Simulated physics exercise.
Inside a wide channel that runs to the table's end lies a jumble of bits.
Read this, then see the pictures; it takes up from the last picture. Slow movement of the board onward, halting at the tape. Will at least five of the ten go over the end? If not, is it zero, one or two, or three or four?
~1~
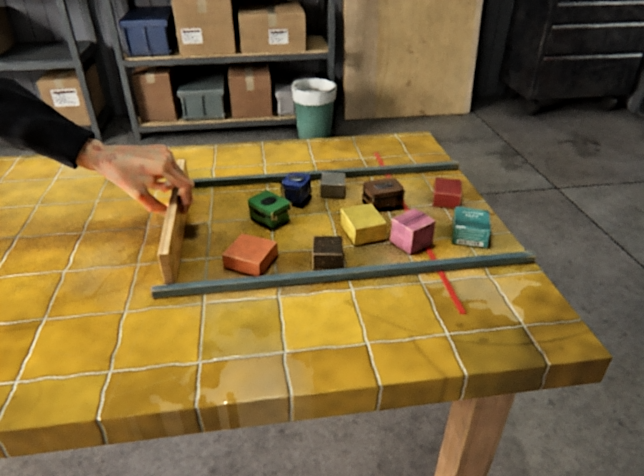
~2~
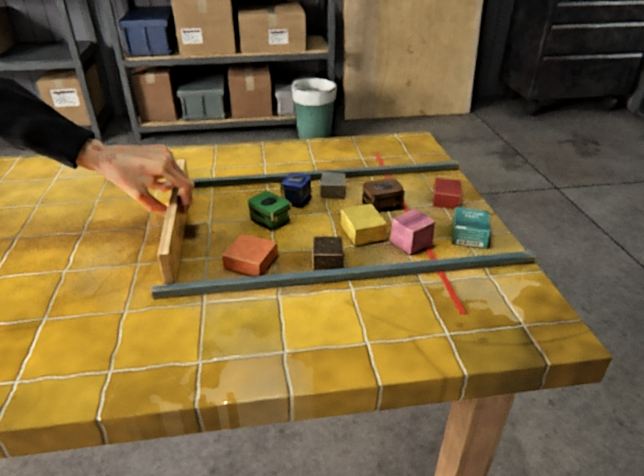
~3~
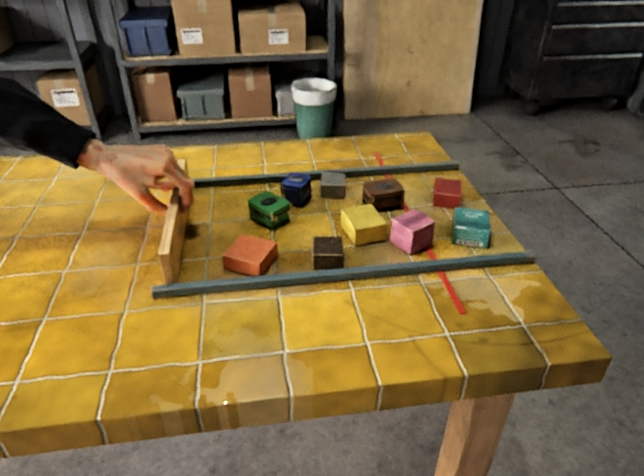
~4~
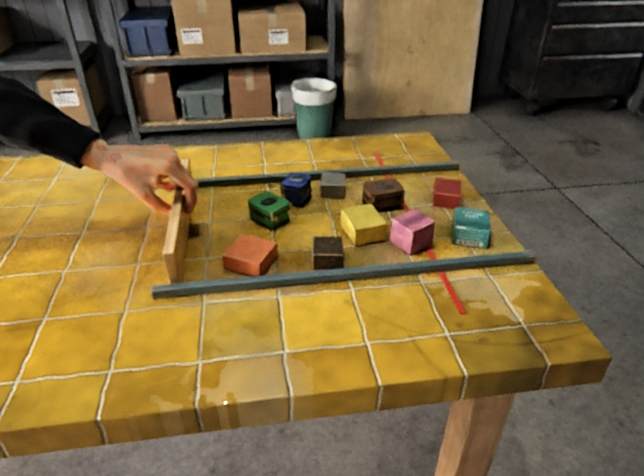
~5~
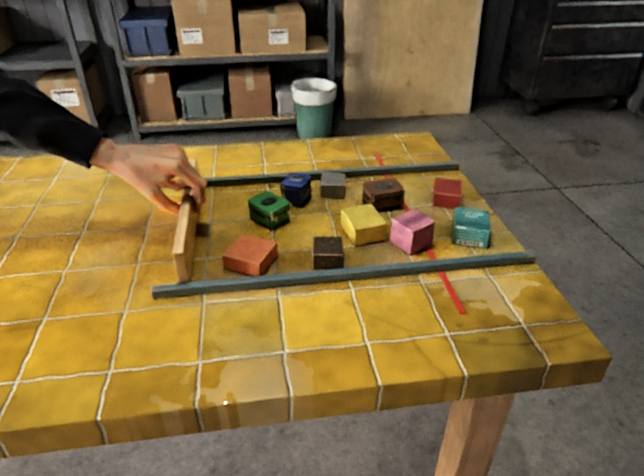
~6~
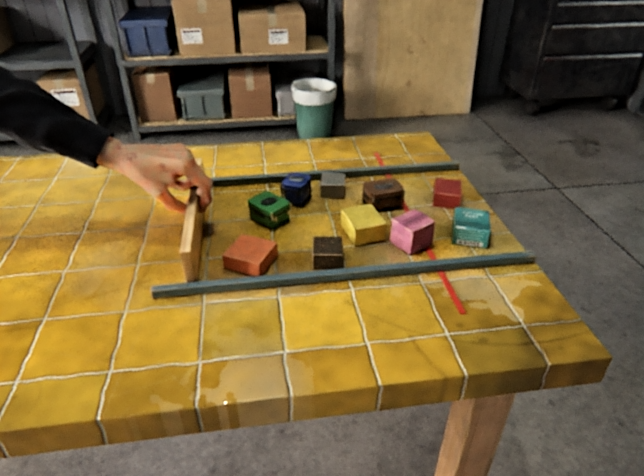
No, one or two go over.
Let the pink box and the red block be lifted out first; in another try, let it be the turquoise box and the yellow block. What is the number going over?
The first try gives 0, the second gives 0.
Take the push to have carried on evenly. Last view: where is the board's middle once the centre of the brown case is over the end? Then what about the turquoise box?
About (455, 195), and (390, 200) for the other.
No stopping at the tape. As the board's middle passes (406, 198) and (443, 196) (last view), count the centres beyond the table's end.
The count past the end is 1 at the first and 3 at the second.
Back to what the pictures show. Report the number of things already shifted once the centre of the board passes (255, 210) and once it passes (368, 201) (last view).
The first count is 2, and then it's 9.
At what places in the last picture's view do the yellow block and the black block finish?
Final positions - yellow block around (463, 212), black block around (481, 239).
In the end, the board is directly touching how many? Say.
Looks like 3 of them, all told.
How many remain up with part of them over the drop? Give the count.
You'd get 2.
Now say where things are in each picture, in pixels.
The first picture shows red block (447, 193); turquoise box (471, 227); pink box (412, 231); board (177, 216); tape (409, 214).
The second picture shows turquoise box (471, 227); green case (269, 211).
The third picture shows pink box (412, 231); black block (328, 252).
The fourth picture shows red block (447, 193); board (181, 215).
The fifth picture shows turquoise box (471, 227); blue case (297, 189).
The sixth picture shows red block (447, 193); turquoise box (471, 227); pink box (412, 231); board (196, 214); tape (409, 214).
Early on, none off yet; red block at rest near (447, 193); turquoise box at rest near (471, 227); pink box at rest near (412, 231).
Finally, the number that fall off is one or two; lost, turquoise box.
